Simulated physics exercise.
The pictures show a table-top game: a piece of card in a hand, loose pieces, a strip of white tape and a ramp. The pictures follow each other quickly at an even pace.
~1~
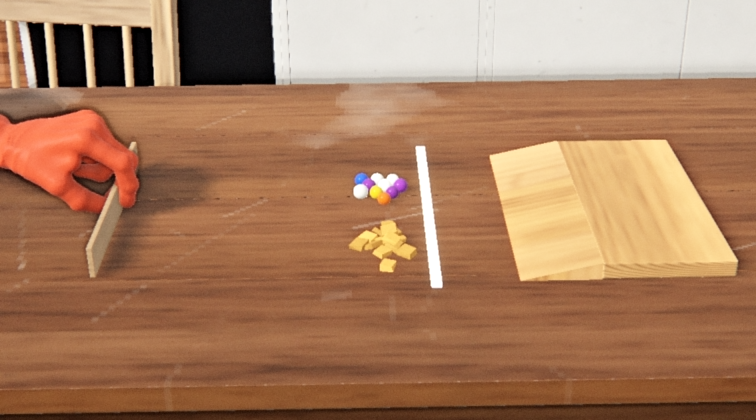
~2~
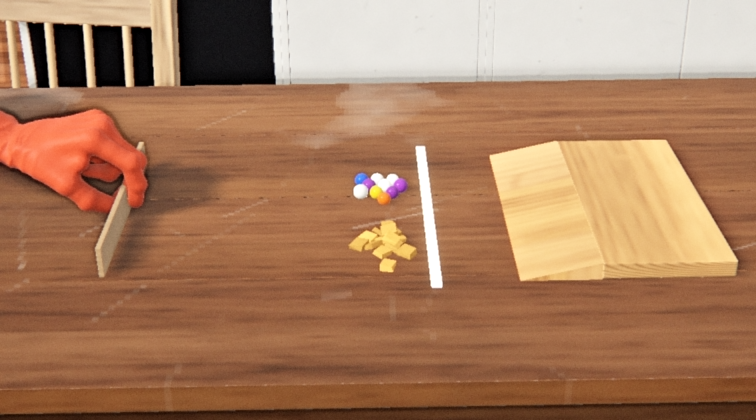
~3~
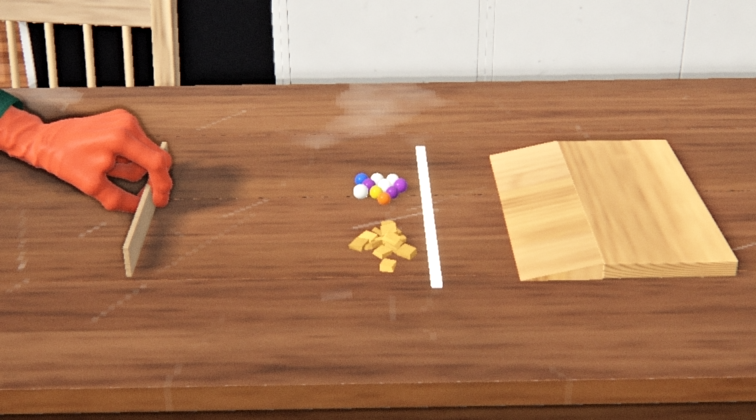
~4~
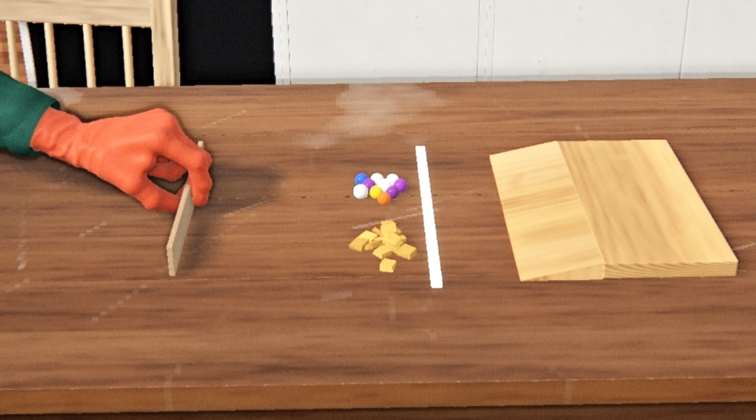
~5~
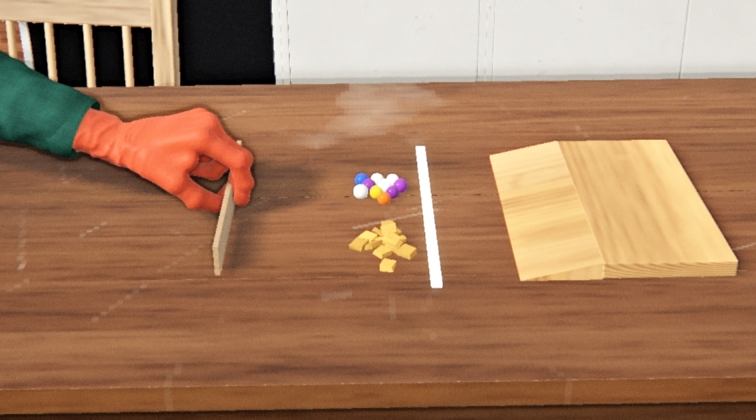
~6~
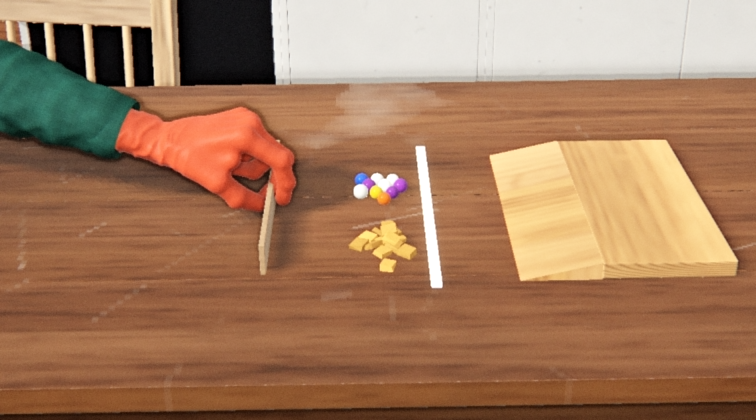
A red-gloved hand slid an upright piece of card rightward across a wooden table, closing much of the gap to the gumballs and cereal squares, which stayed still beside white tape and a ramp.
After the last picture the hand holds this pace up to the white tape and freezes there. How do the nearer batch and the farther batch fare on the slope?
Nearer batch: It falls short of the top. Farther batch: It sends pieces over the top.
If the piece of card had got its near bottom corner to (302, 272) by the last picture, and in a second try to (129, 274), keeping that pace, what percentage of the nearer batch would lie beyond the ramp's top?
The first gives 0 %, the second 0 %.
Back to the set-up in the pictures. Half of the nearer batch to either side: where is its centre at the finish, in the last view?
At about (503, 240).
Then, 0.13 s on from there, piece of card still moving, near (363, 186); nearer batch the whole lot short of the ramp; farther batch the whole lot short of the ramp.
Then, 0.28 s on from there, piece of card stopped at the white tape; nearer batch the whole lot short of the ramp; farther batch a little on the ramp, all but a few short of the ramp.
Then, 0.56 s on from there, piece of card stopped at the white tape; nearer batch near a quarter on the ramp, the bulk short of the ramp; farther batch the whole lot past the top.
In the end, piece of card stopped at the white tape; nearer batch none at all past the top, near a quarter on the ramp, the bulk short of the ramp; farther batch the whole lot past the top.
